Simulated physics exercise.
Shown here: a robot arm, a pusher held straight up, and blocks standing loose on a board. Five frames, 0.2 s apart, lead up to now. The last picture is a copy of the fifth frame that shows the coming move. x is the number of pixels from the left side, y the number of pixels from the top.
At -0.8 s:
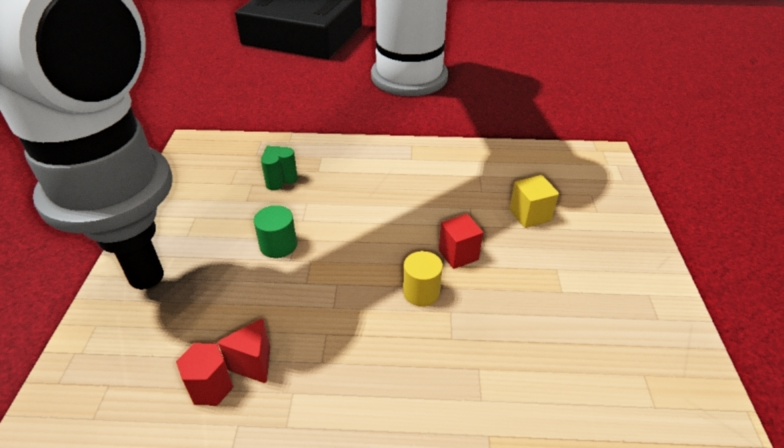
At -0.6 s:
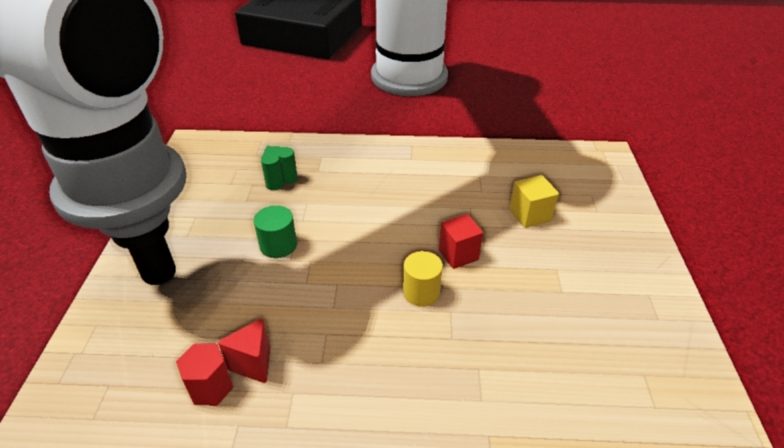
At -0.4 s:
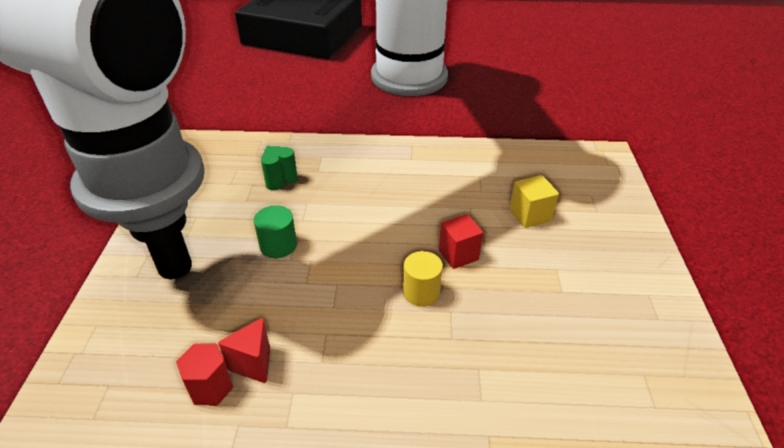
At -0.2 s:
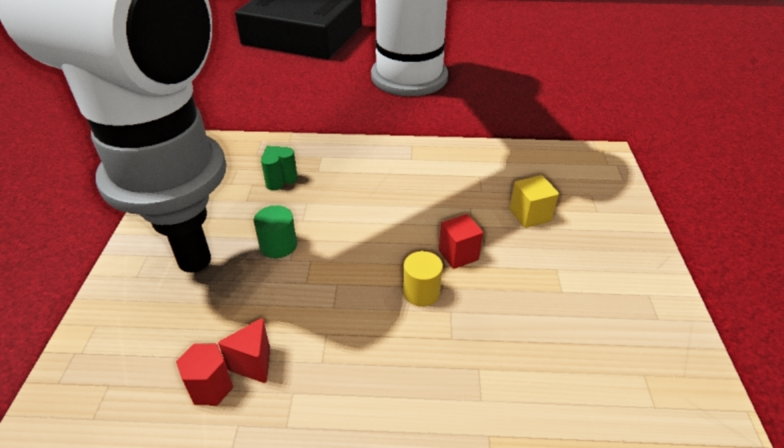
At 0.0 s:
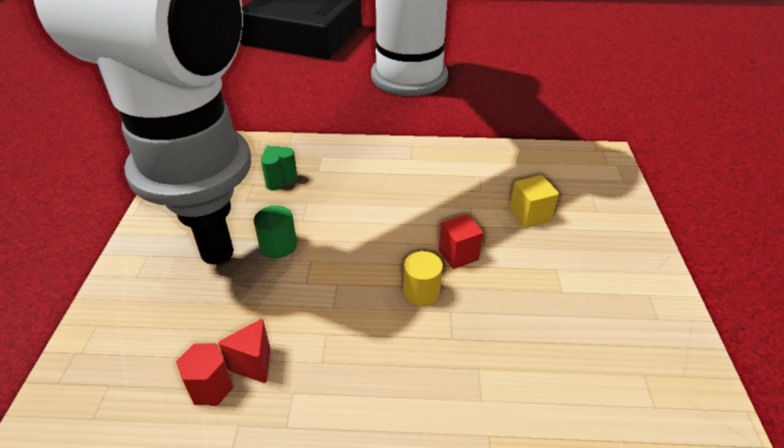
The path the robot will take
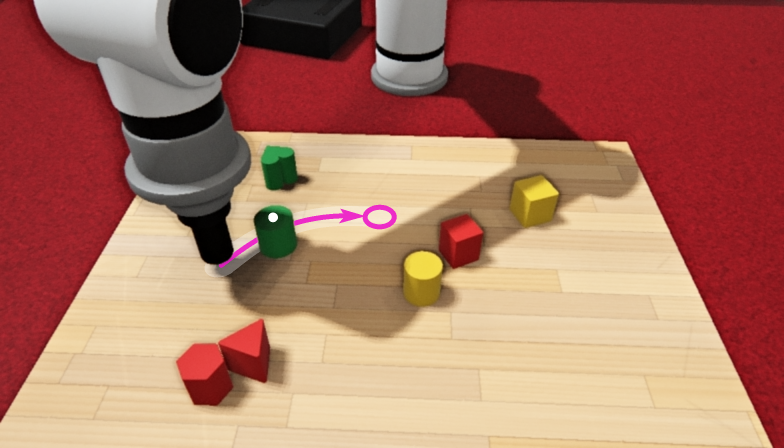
To begin with, a robot arm holds a black pusher upright near the left edge of a wooden board scattered with red, green and yellow blocks. The arm then moves the pusher steadily rightward and slightly up the board, nearer the green round block, while all the blocks stay still.
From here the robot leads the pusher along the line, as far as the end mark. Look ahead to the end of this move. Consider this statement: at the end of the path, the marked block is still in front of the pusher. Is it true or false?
Verdict: False.
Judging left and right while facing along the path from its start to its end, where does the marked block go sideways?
Facing the way the path runs, start to end, you'll find the marked block has shifted right.
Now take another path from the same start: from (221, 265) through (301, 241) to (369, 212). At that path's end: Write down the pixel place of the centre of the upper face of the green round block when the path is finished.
Most likely (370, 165).
Drawn move, from (221, 265) by way of (269, 233) and (324, 217) to (380, 217); the dot is on the green round block.
What follows on the original path. One third of the way, pusher (268, 222); green round block (297, 212).
Two thirds of the way, pusher (323, 207); green round block (330, 211).
At the end, pusher (380, 206); green round block (331, 211); green heart block still.
